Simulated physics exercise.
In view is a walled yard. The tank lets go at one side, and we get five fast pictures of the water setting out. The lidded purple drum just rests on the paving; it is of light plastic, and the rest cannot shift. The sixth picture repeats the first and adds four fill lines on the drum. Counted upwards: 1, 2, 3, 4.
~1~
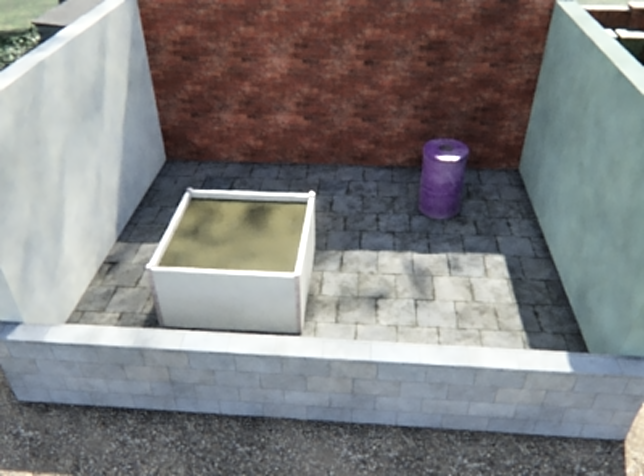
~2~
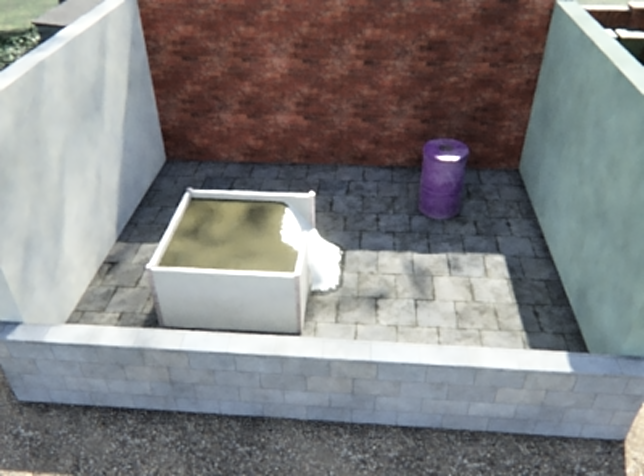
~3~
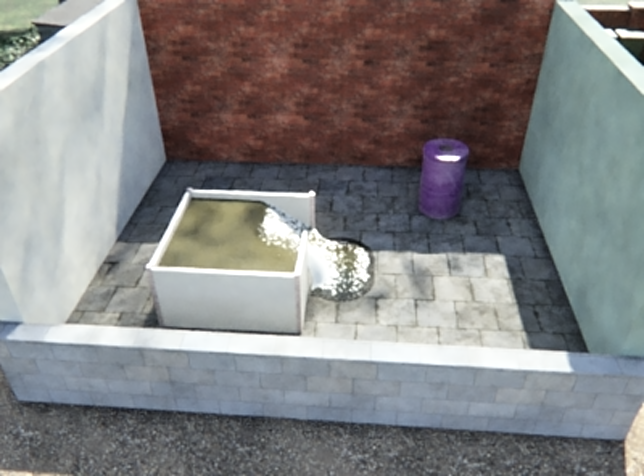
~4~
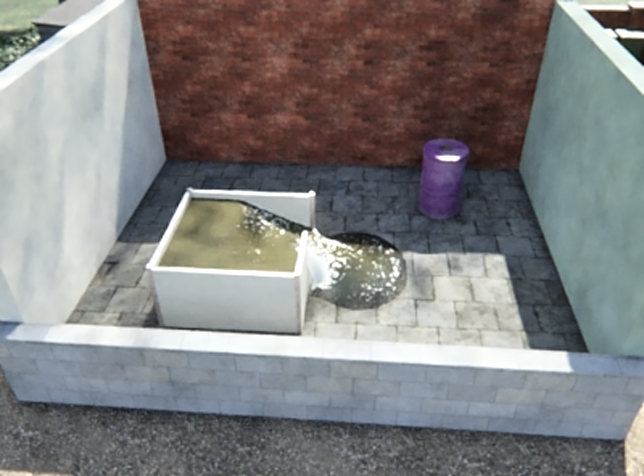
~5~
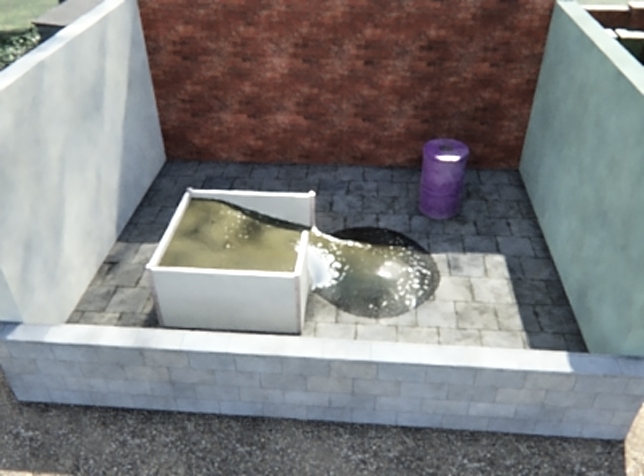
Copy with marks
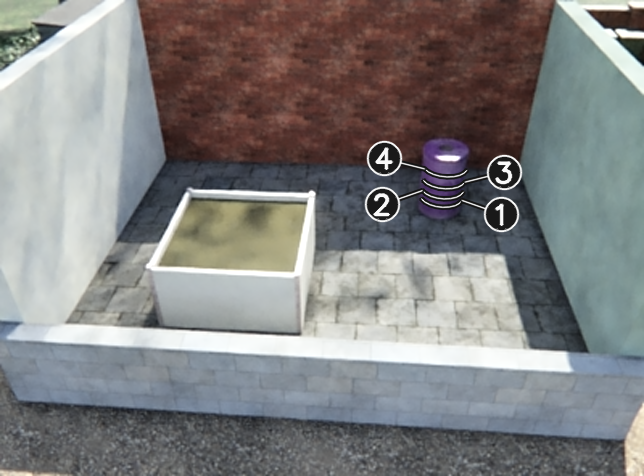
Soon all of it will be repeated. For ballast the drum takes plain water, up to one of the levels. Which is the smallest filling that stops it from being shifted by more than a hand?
Level 1.
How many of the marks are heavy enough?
All of the four.
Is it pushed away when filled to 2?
No, not at all.
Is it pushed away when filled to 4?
No.
On the marked copy, 1 at (442, 207); 2 at (443, 198); 3 at (445, 188); 4 at (446, 176); from the bottom up 1, 2, 3, 4.
Choosing 1, it does not move.
Choosing 2, it does not move.
Choosing 3, it does not move.
Choosing 4, it does not move.
